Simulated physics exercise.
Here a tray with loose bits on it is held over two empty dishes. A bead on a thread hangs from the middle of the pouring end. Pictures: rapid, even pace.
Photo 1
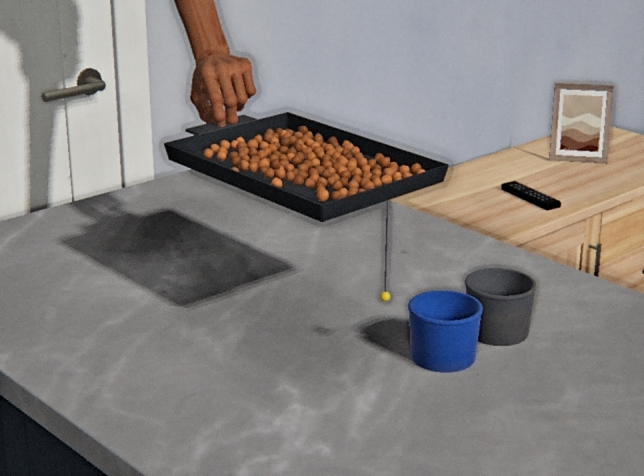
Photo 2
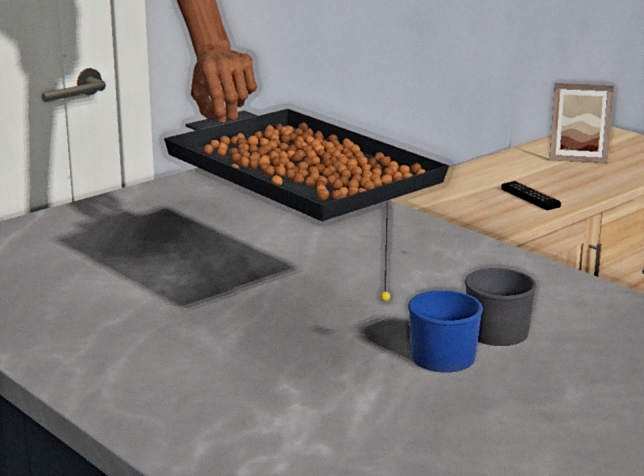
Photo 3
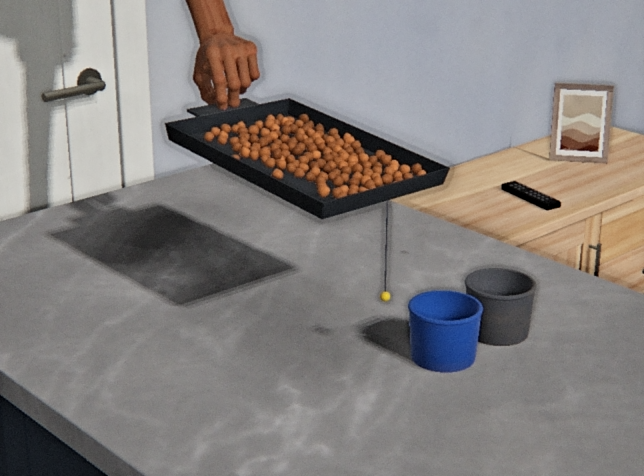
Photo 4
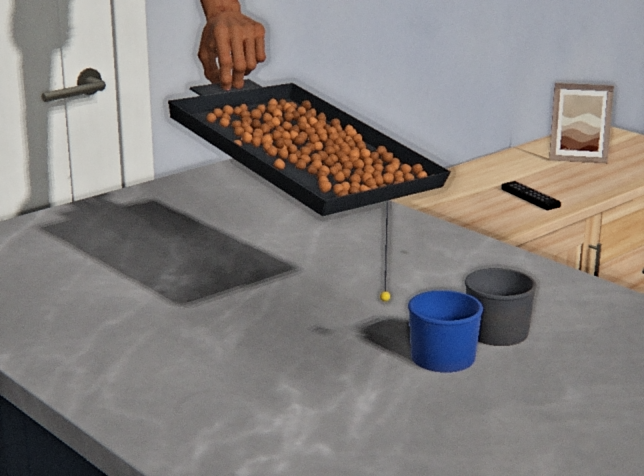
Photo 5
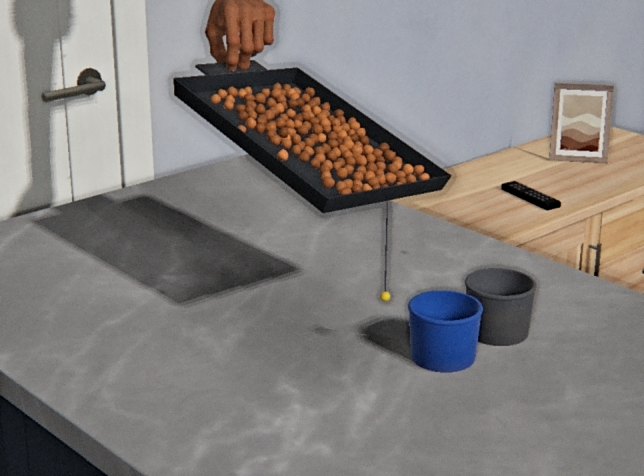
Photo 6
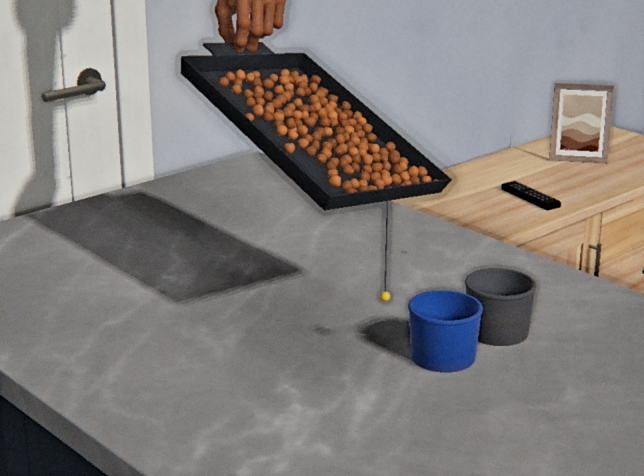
Hand steadily raising the handle end of a dark tray of hazelnuts above blue and grey dishes, nuts shifting down its surface.
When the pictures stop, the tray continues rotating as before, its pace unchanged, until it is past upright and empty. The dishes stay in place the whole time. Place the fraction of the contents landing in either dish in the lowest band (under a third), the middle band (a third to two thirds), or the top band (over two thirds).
In the end the catch comes to one third up to two thirds of the load.
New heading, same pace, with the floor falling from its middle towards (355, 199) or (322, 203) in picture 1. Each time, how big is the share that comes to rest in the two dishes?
You'd get 10 per cent the first time and 0 per cent the second time.
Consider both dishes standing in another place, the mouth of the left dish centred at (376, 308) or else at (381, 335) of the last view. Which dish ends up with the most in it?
Placement one gives the one at right, placement two gives the one at right.
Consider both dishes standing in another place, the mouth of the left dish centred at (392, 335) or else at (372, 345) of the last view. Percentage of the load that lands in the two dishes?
The first position comes out at 50 per cent, the other at 20 per cent.
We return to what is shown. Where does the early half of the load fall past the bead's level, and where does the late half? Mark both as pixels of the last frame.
The opening half passes (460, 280), the closing half (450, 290).
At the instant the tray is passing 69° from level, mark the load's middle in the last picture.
The middle of the pieces shows up near (397, 136).
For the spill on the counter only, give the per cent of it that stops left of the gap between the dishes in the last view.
Near 50 in a hundred.
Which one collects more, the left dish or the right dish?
Looks like the left-placed one wins this one.
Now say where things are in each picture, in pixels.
The first picture shows corners of the pouring end near (322, 203) and (444, 164), level; middle of the load near (315, 163), hazelnuts; left dish near (471, 338); right dish near (525, 313); bead on its thread near (385, 296).
The second picture shows corners of the pouring end near (322, 203) and (444, 165), level; middle of the load near (315, 161).
The third picture shows corners of the pouring end near (324, 201) and (445, 167), tipped barely, lowest at the right corner; middle of the load near (316, 155).
The fourth picture shows corners of the pouring end near (326, 198) and (446, 171), tipped a little, lowest at the right corner; middle of the load near (317, 146).
The fifth picture shows corners of the pouring end near (328, 196) and (447, 174), tipped clearly, lowest at the right corner; middle of the load near (321, 138).
The sixth picture shows corners of the pouring end near (331, 194) and (447, 178), tipped clearly, lowest at the right corner; middle of the load near (328, 131), near half on the move; left dish near (471, 338); right dish near (525, 313).
Shortly afterwards, tray tipped steeply; the whole lot on the tray.
Next, tray tipped past a quarter turn; near a quarter on the tray; near a third in the left dish; only a few in the right dish; a little outside both; near a quarter in the air.
Some moments later, tray tipped past a quarter turn; near half in the left dish; only a few in the right dish; near half outside both.
In the end, tray tipped past a quarter turn; near half in the left dish; only a few in the right dish; near half outside both.
